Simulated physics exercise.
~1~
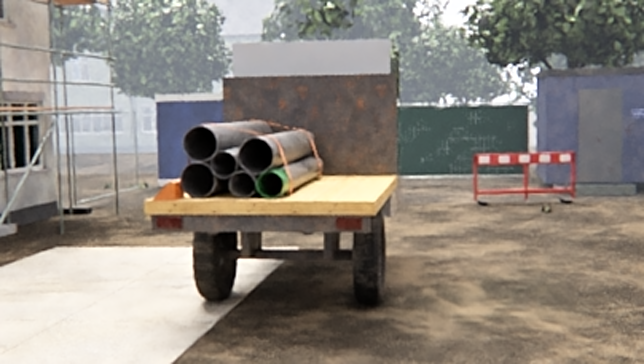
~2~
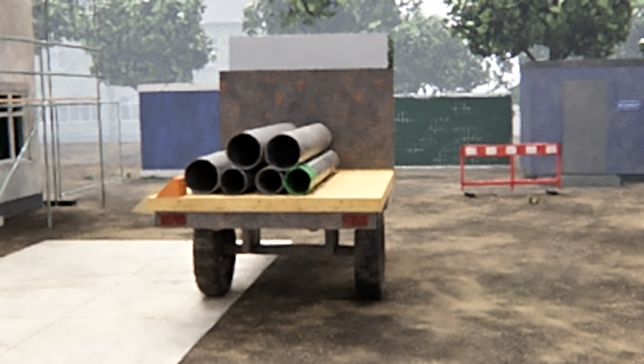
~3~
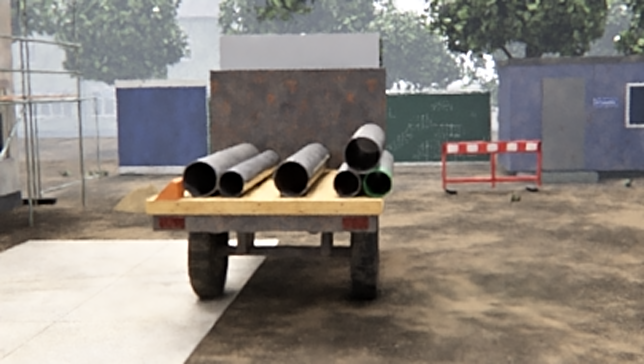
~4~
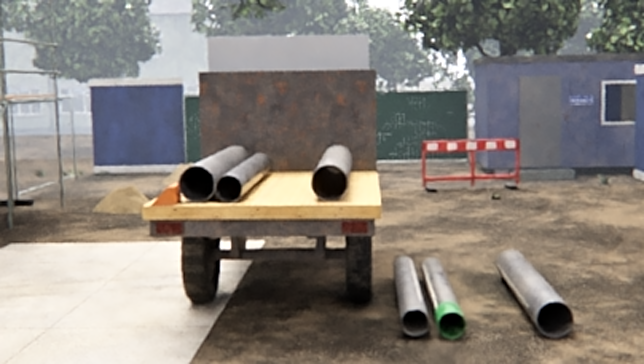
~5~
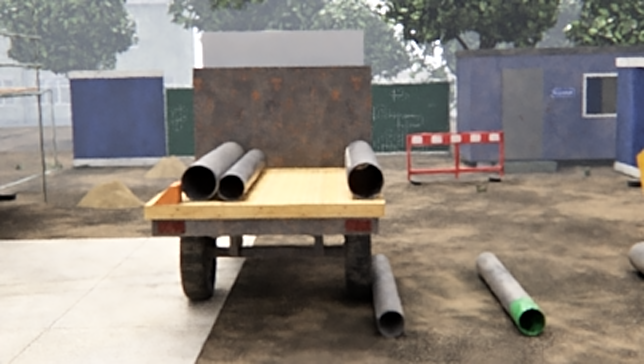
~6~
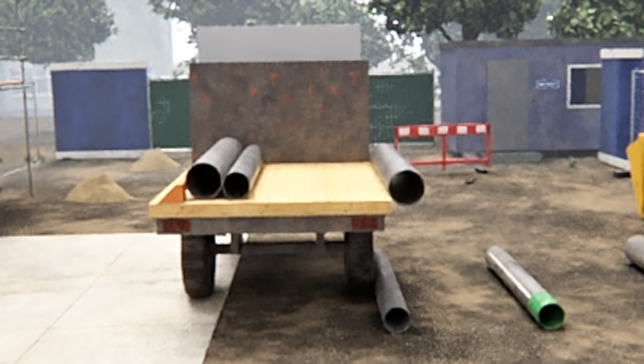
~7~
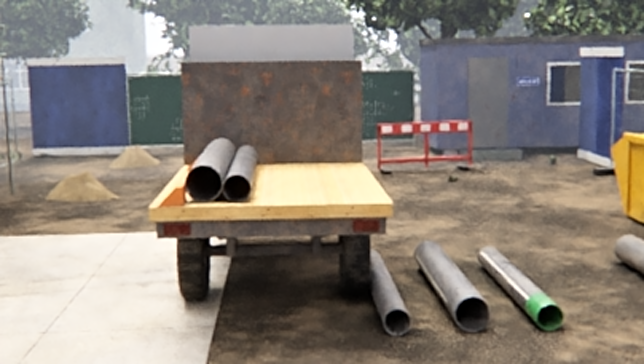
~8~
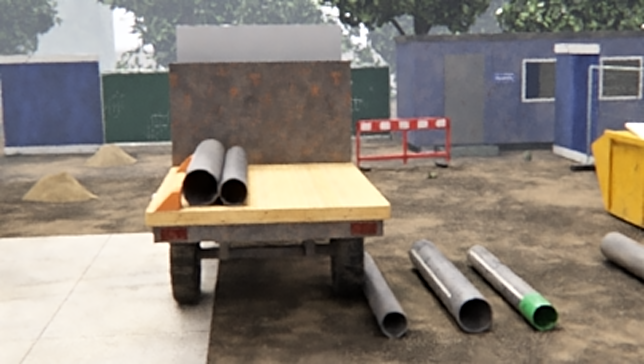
Stacked pipes spread across the truck bed, and four roll off right, leaving two aboard.
